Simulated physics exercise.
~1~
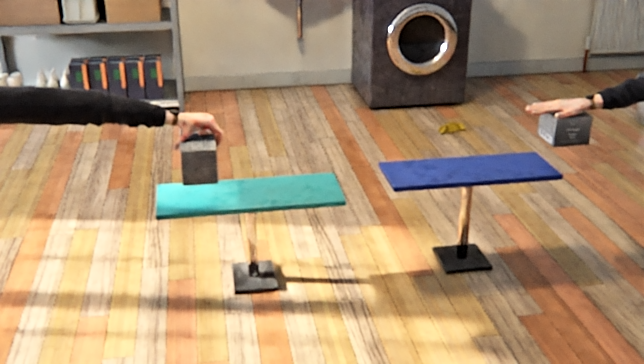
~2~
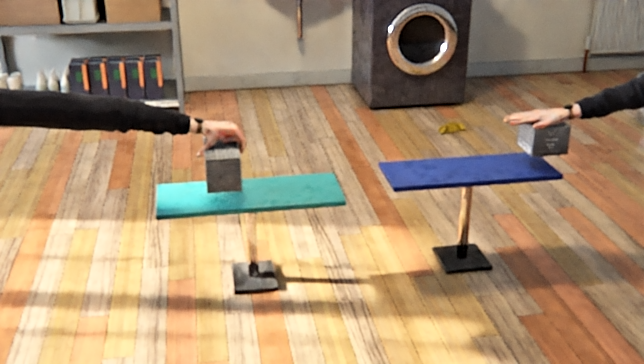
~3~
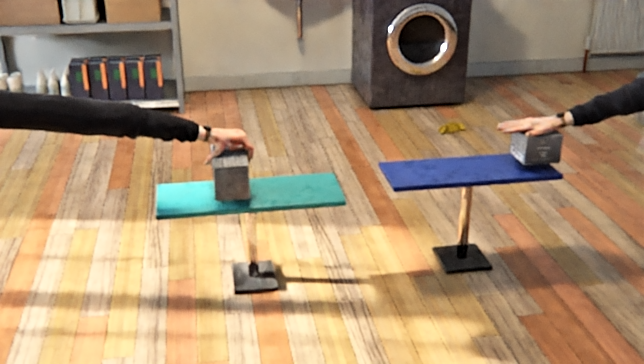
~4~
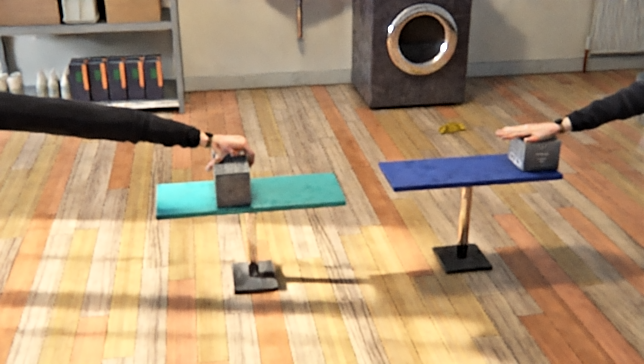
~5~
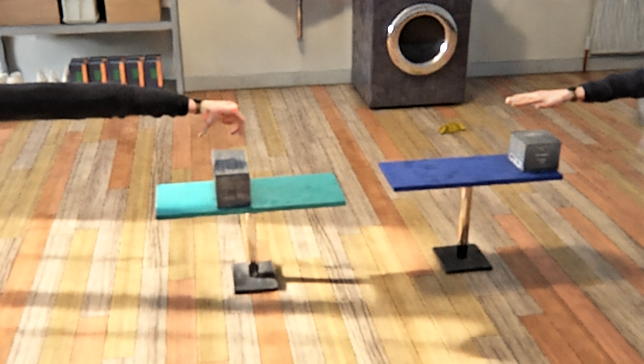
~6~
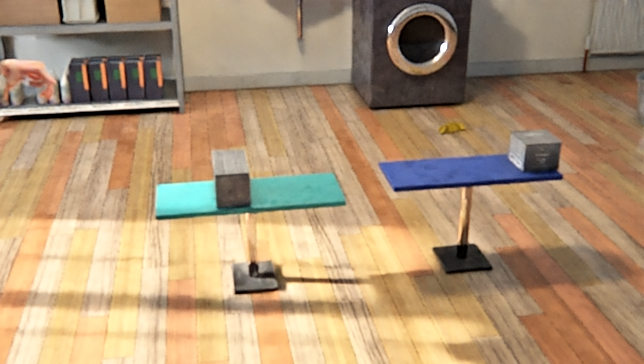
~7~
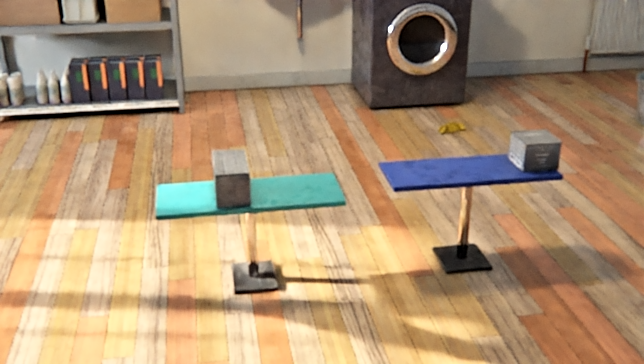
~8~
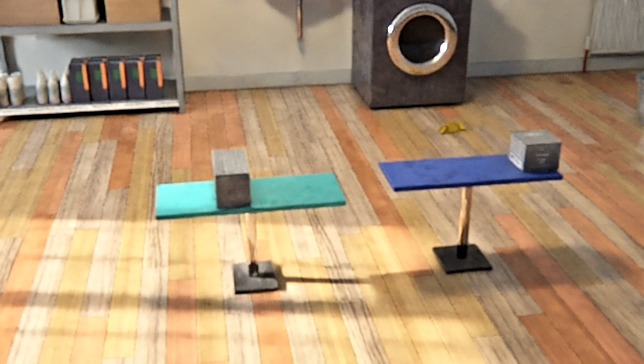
Two hands set gray blocks on a turquoise table and a blue one, which stay steady.
